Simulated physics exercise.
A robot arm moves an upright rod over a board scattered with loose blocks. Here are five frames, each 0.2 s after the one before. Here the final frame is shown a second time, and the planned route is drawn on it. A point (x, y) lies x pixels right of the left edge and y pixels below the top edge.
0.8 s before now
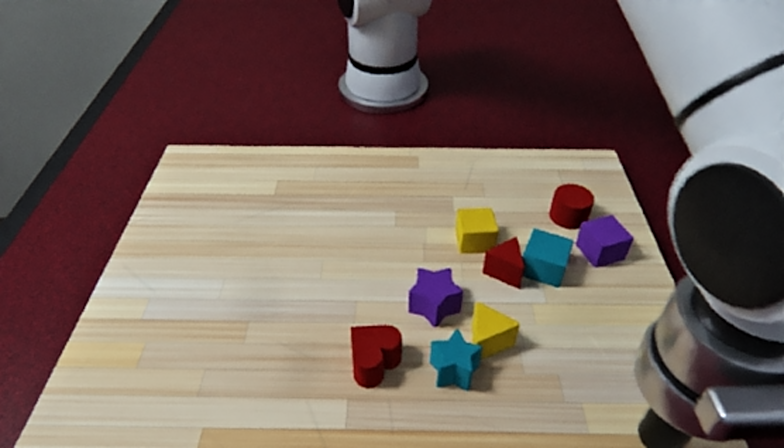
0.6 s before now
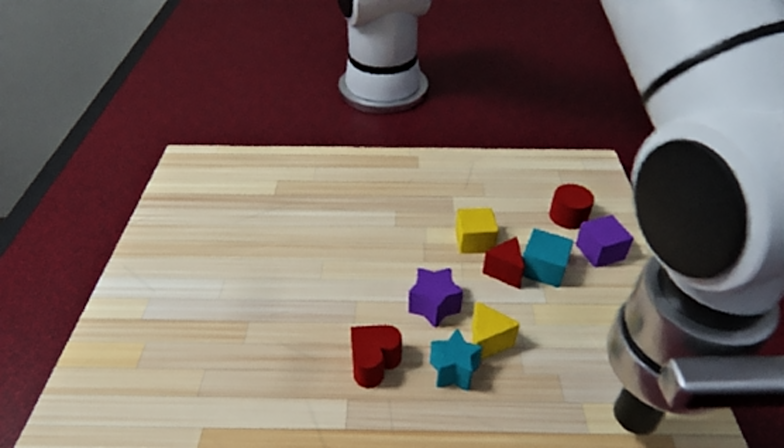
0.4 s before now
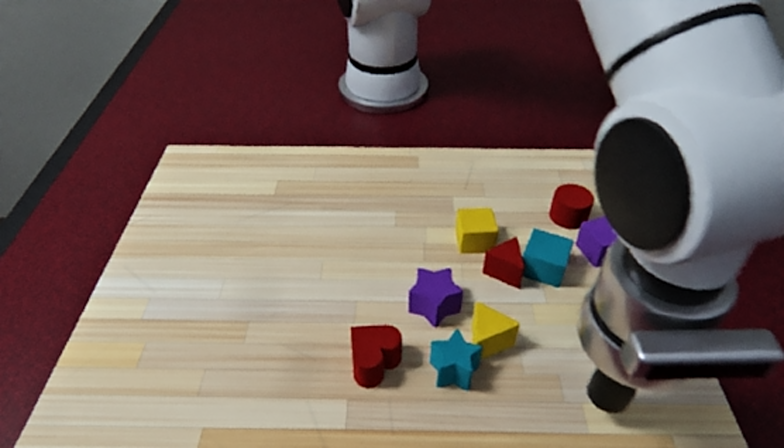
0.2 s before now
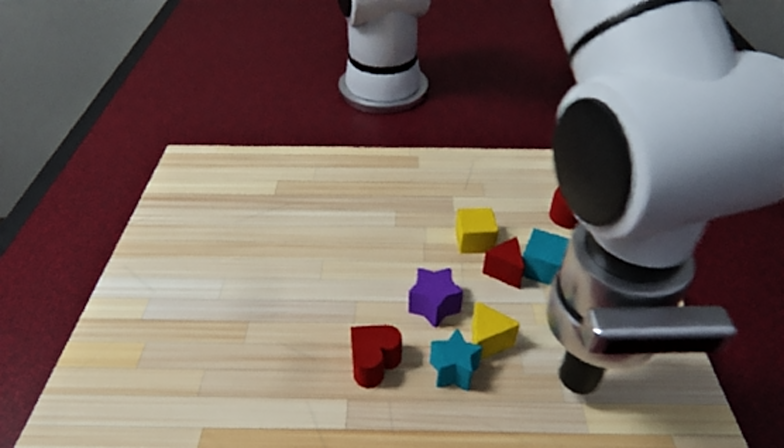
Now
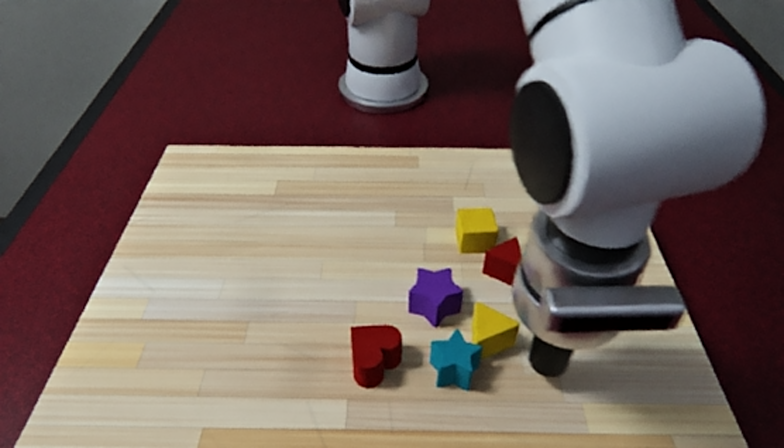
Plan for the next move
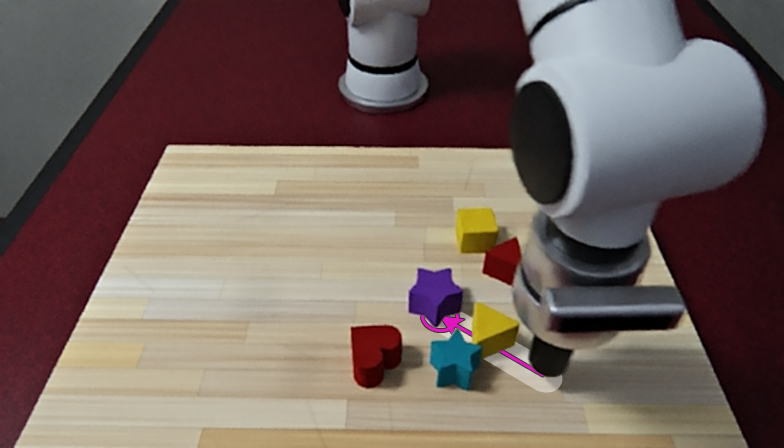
On a wooden board, a white robot arm moving its dark rod leftward from the right edge while scattered coloured blocks stay still.
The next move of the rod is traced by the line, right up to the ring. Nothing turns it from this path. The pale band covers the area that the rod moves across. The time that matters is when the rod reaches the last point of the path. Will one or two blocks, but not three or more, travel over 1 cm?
Final answer: Yes.
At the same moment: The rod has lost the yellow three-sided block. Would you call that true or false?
Verdict: False.
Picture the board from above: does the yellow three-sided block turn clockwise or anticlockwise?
Direction: Anticlockwise.
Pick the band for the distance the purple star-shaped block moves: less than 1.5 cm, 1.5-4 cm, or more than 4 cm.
Result: Over 4 cm.
Path on the board, from (543, 375) to (440, 316).
One third of the way, rod at (510, 339); yellow three-sided block at (481, 315), turned 15° anticlockwise.
Two thirds of the way, rod at (474, 319); purple star-shaped block at (420, 275), turned 20° clockwise; yellow three-sided block at (444, 301), turned 45° anticlockwise.
At the end, rod at (441, 301); purple star-shaped block at (400, 257), turned 30° clockwise; turquoise star-shaped block in place; yellow three-sided block at (412, 284), turned 40° anticlockwise.
